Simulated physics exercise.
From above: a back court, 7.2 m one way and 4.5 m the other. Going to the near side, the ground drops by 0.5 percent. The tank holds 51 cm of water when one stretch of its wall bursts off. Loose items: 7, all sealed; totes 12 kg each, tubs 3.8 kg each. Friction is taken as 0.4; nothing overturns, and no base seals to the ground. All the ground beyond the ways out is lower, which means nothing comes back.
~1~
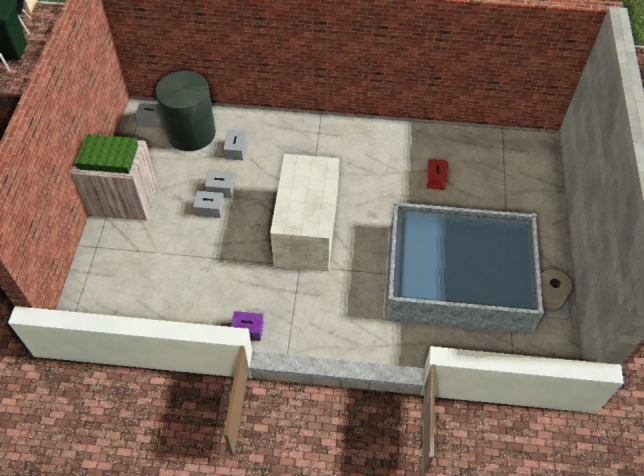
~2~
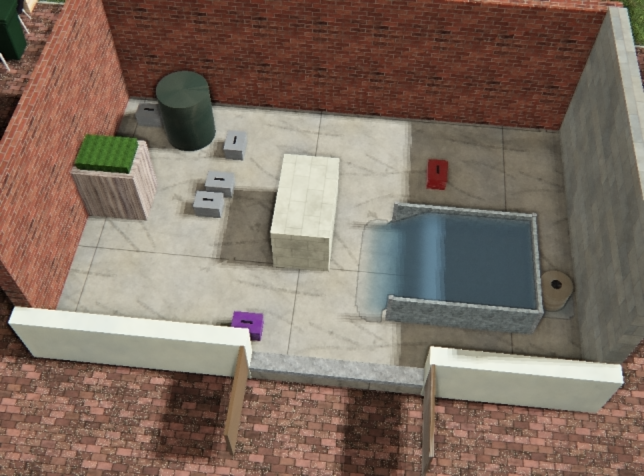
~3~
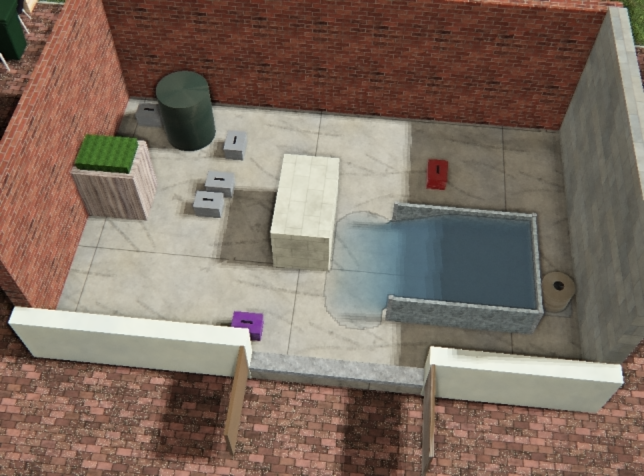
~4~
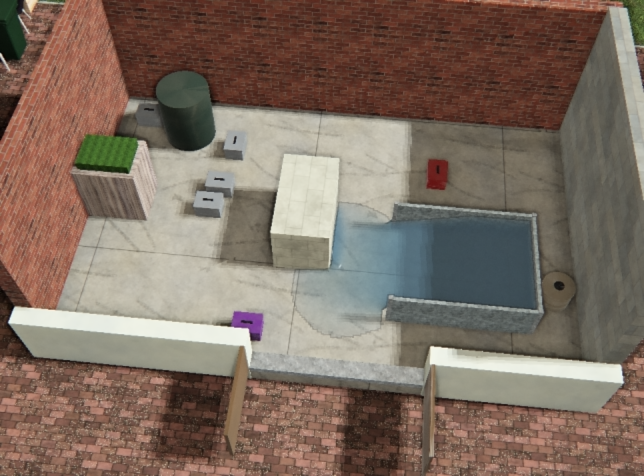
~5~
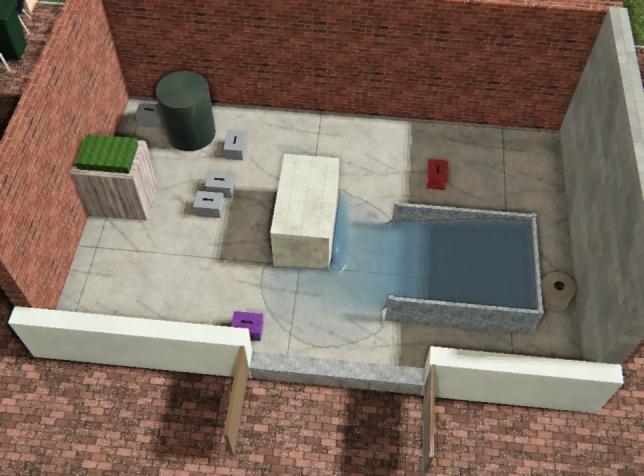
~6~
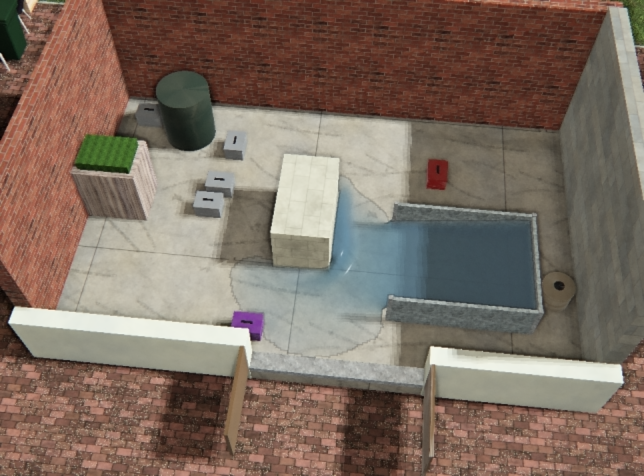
At the start, a stone-rimmed tank of water stands on the right of a brick-walled court, with scattered boxes and a pale block to its left. The tank's left wall gives way and water pours out leftward, then meets the block and spreads around its near end, while the boxes barely move.
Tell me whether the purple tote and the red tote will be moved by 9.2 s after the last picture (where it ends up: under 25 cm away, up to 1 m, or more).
In the end the purple tote ends up well clear of its start; the red tote ends up pretty much in place.
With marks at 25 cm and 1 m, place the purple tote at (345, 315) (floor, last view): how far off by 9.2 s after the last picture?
Observed: Object goes well off.
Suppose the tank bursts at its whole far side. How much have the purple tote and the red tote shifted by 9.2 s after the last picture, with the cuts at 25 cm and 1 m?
Then the purple tote remains roughly in place and the red tote goes a great distance.
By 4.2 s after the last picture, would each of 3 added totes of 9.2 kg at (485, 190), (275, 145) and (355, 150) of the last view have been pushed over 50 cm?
Taking them in the order given: Falls short, falls short and exceeds it.
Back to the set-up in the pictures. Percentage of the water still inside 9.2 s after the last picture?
Around 70 % of the water.
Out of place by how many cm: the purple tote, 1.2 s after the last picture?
About 120 cm by then.
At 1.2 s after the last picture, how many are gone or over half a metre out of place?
Answer: 1.
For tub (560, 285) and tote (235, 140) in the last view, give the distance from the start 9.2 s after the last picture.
Lab note - net shifts in turn: 200 cm; 0 cm.
Then, 1.2 s after the last picture the purple tote is near (164, 321), 1.1 m from its start, aground; the red tote is near (438, 170), 0.0 m from its start, aground; 0 of 7 are out; 0 afloat.
Then, 3.8 s after the last picture the purple tote is near (93, 265), 2.4 m from its start, afloat; the red tote is near (438, 170), 0.0 m from its start, aground; 0 of 7 are out; 1 afloat.
Then, 6.2 s after the last picture the purple tote is near (121, 245), 2.2 m from its start, aground; the red tote is near (438, 170), 0.0 m from its start, aground; 0 of 7 are out; 1 afloat.
Then, 9.2 s after the last picture the purple tote is near (121, 245), 2.2 m from its start, aground; the red tote is near (438, 170), 0.0 m from its start, aground; 0 of 7 are out; 1 afloat.
